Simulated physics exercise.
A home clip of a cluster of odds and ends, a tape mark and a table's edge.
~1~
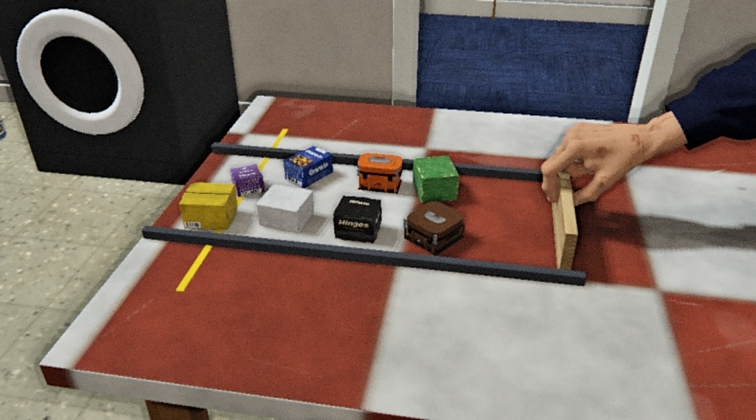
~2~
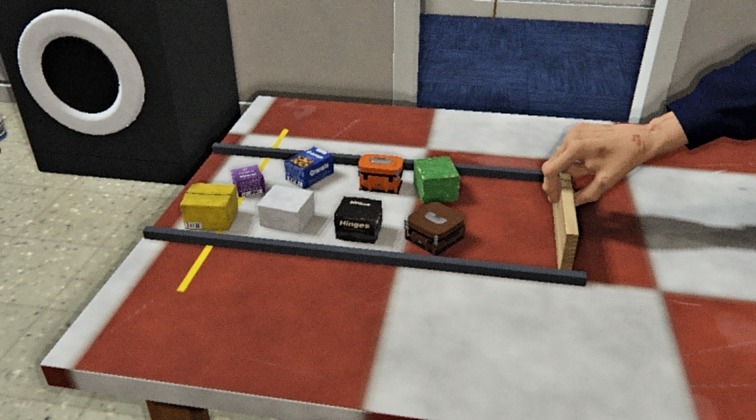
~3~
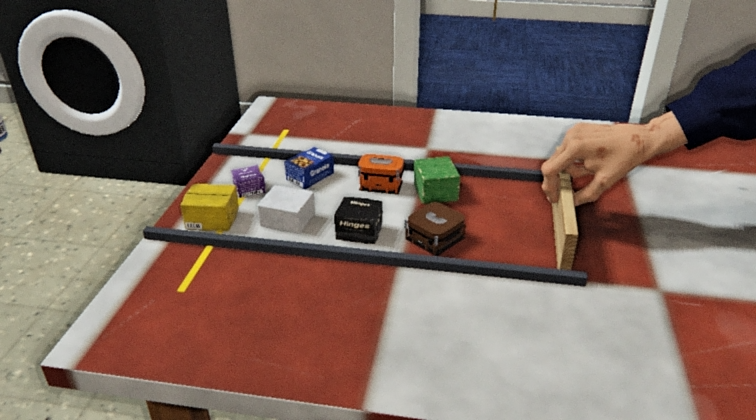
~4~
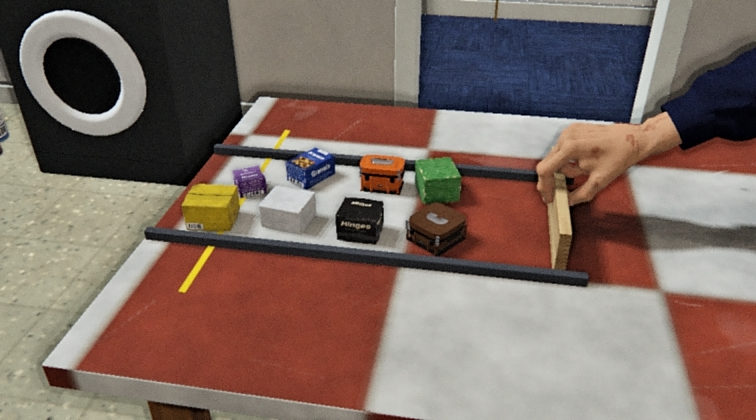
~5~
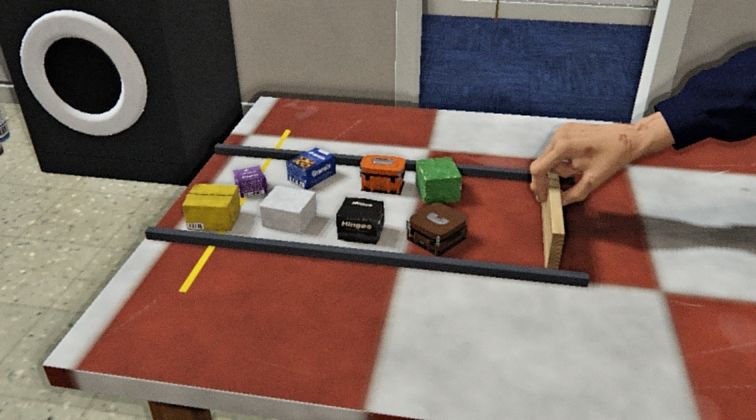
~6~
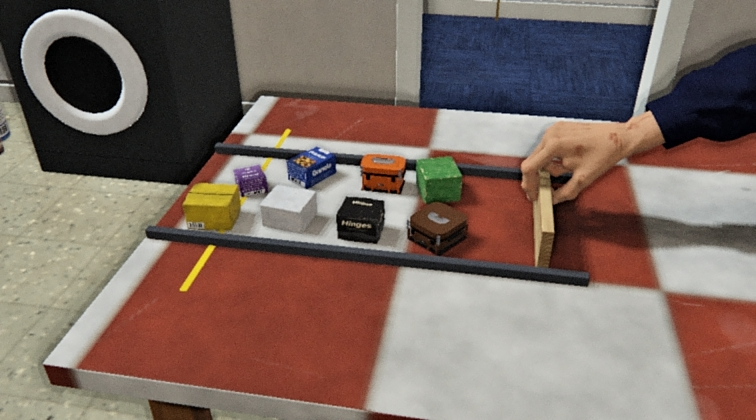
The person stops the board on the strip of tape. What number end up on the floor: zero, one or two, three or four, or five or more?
Here the number that fall off is three or four.
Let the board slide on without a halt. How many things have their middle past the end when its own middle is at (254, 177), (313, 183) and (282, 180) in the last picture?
Place by place, 3, 1 and 1.
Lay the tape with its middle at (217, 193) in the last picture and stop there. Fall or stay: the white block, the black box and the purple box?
The white block goes over; the black box drops off; the purple box is kept.
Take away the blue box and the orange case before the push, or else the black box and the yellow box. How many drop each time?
It would be 2 and 1.
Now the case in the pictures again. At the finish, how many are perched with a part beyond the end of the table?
Overhanging: 2.
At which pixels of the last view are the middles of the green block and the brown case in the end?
The green block stops around (243, 160); the brown case around (207, 212).
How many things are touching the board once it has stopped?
That makes 3.
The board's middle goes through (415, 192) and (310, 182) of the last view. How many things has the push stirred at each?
By then 4, and 8.
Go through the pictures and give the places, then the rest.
The first picture shows yellow box (210, 206); purple box (247, 180); white block (286, 208); board (562, 205); tape (242, 195).
The second picture shows purple box (248, 181); brown case (435, 228).
The third picture shows white block (287, 209); blue box (310, 168).
The fourth picture shows yellow box (212, 207); green block (437, 181).
The fifth picture shows purple box (250, 182); black box (361, 220).
The sixth picture shows yellow box (213, 206); purple box (251, 181); white block (289, 209); board (542, 204); tape (246, 195).
A little later, none off yet; yellow box at rest near (213, 206); purple box at rest near (251, 181); white block at rest near (289, 209).
Next, none off yet; yellow box shifted about its own width near (176, 202); purple box shifted a little near (236, 182); white block shifted well along near (222, 203).
When it is over, the number that fall off is three or four; down, blue box, white block and yellow box.
